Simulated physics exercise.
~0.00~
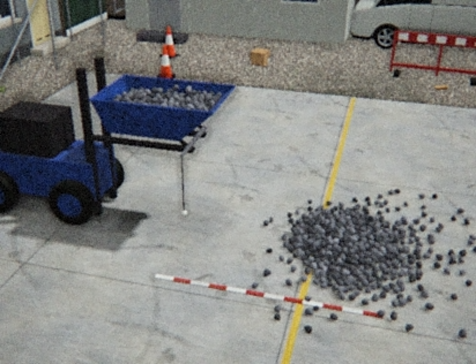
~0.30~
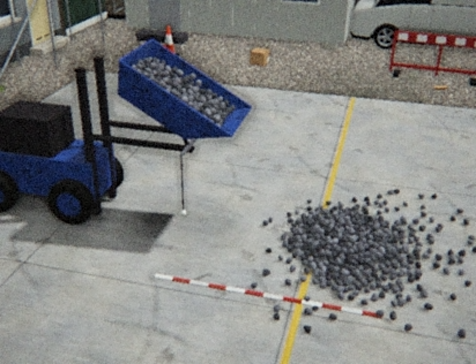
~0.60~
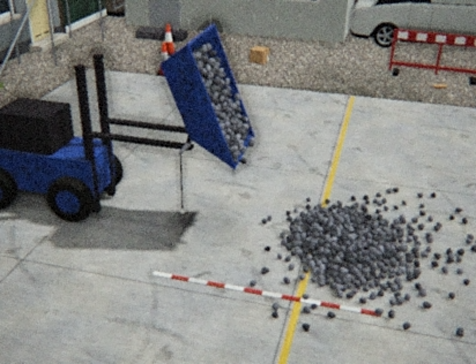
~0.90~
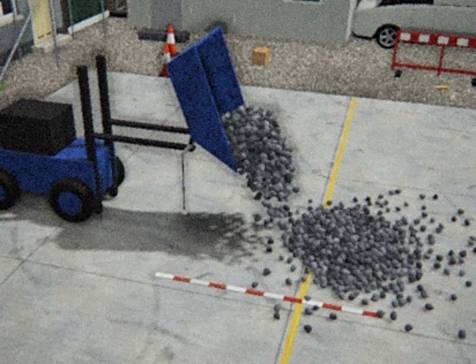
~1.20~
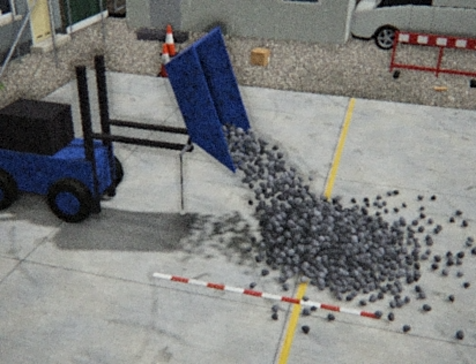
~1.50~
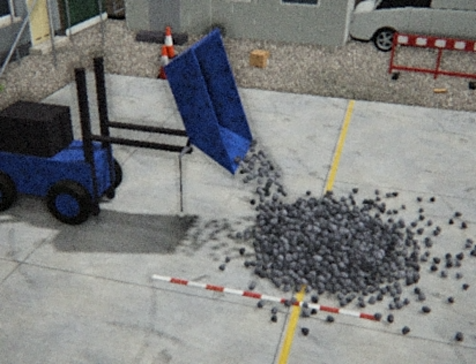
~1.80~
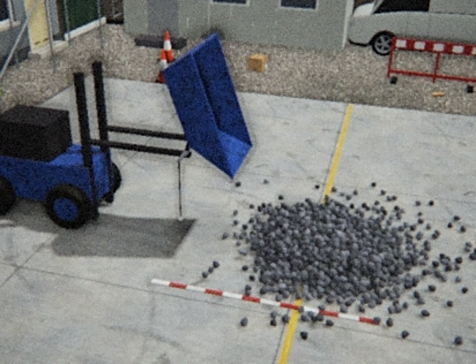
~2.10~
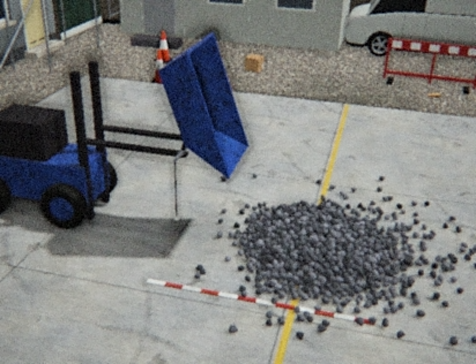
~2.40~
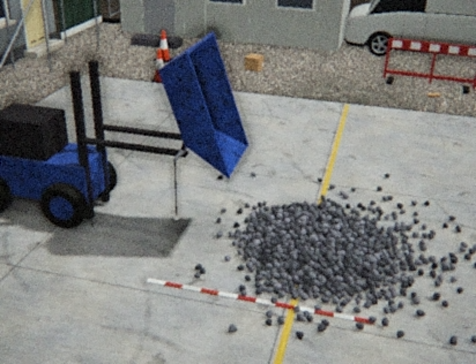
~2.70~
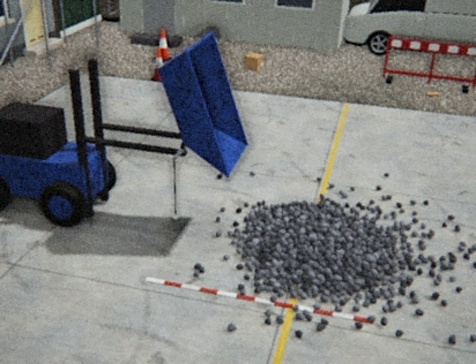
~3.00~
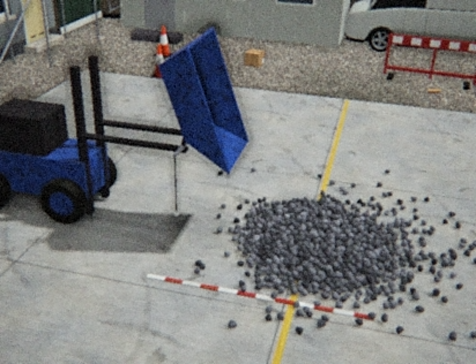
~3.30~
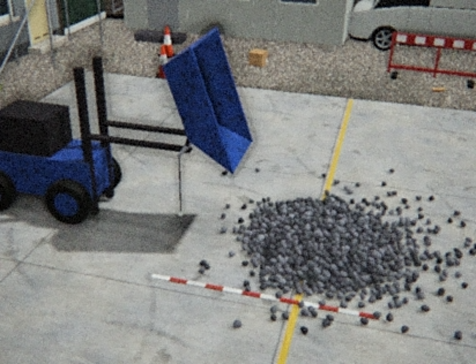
In a concrete yard, a blue skip tips its stones onto a loose pile, emptying completely.
